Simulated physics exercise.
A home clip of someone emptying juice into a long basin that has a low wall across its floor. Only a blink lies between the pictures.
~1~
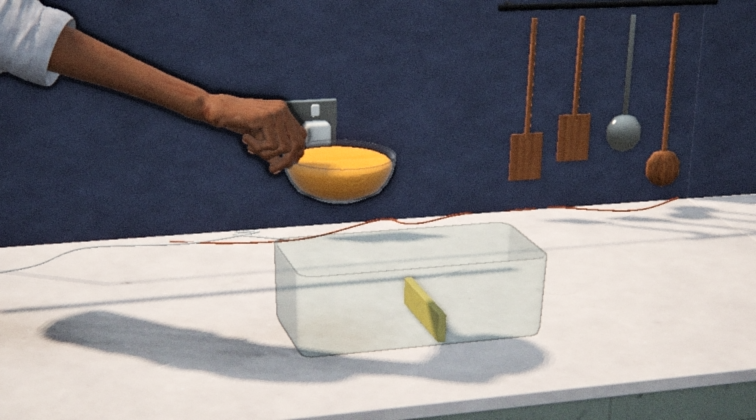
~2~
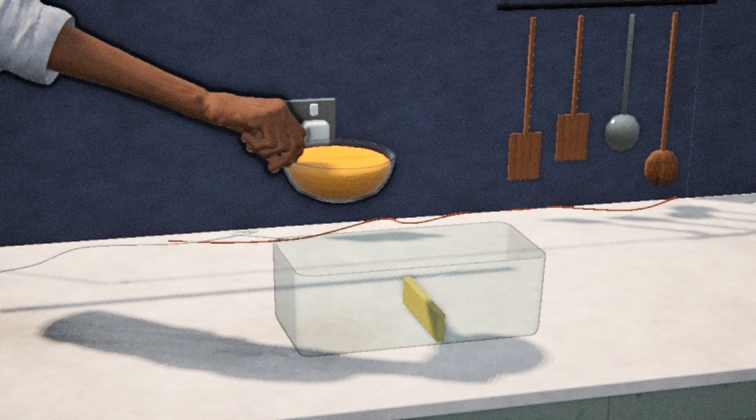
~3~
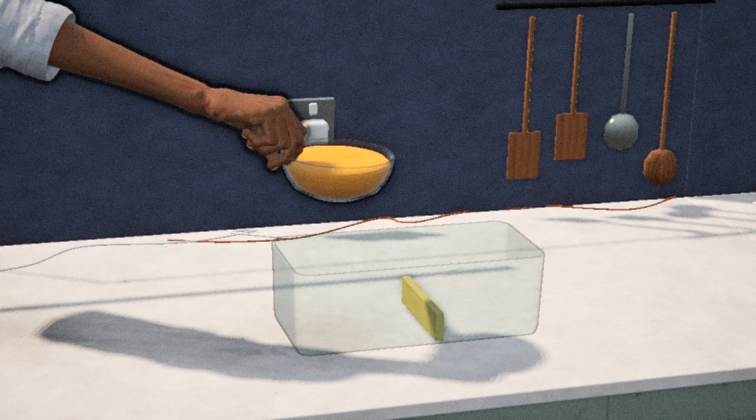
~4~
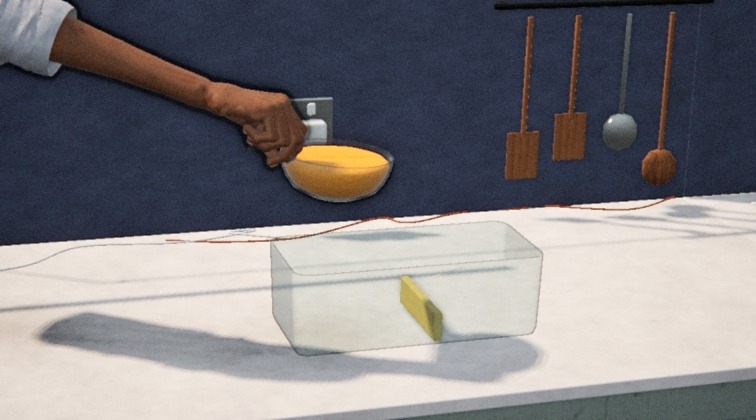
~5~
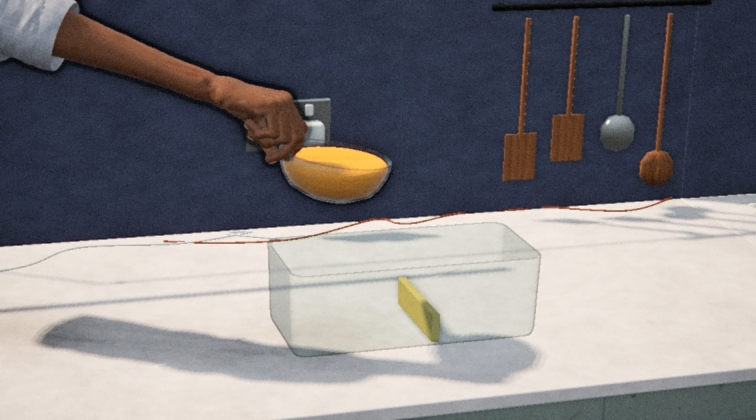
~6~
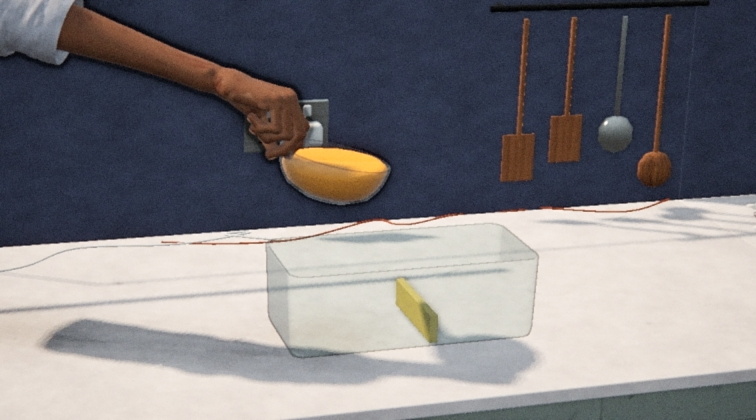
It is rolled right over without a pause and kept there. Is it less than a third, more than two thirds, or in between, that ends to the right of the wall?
The share right of the wall is from a third to two thirds.
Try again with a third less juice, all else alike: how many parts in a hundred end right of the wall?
Close to 30 per cent.
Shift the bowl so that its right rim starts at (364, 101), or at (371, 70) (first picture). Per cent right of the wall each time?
In turn 20 and 45 in a hundred.
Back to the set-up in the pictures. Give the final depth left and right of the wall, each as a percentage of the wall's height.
Near 20 on the left, 30 on the right.
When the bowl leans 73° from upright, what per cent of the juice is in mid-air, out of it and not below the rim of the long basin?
Some 40 per cent.
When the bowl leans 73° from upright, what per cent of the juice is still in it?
It comes to 25 per cent or so.
A moment on, the bowl is tipped part way and 26 per cent is still to pour, 8 is left of the wall and 25 right of it.
Next, the bowl is tipped right over and 0 per cent is still to pour, 44 is left of the wall and 53 right of it.
Then the bowl is tipped right over and 0 per cent is still to pour, 46 is left of the wall and 53 right of it.
Later the bowl is tipped right over and 0 per cent is still to pour, 46 is left of the wall and 53 right of it.
In the end 46 per cent lies left of the wall, 53 right of it and 1 outside.
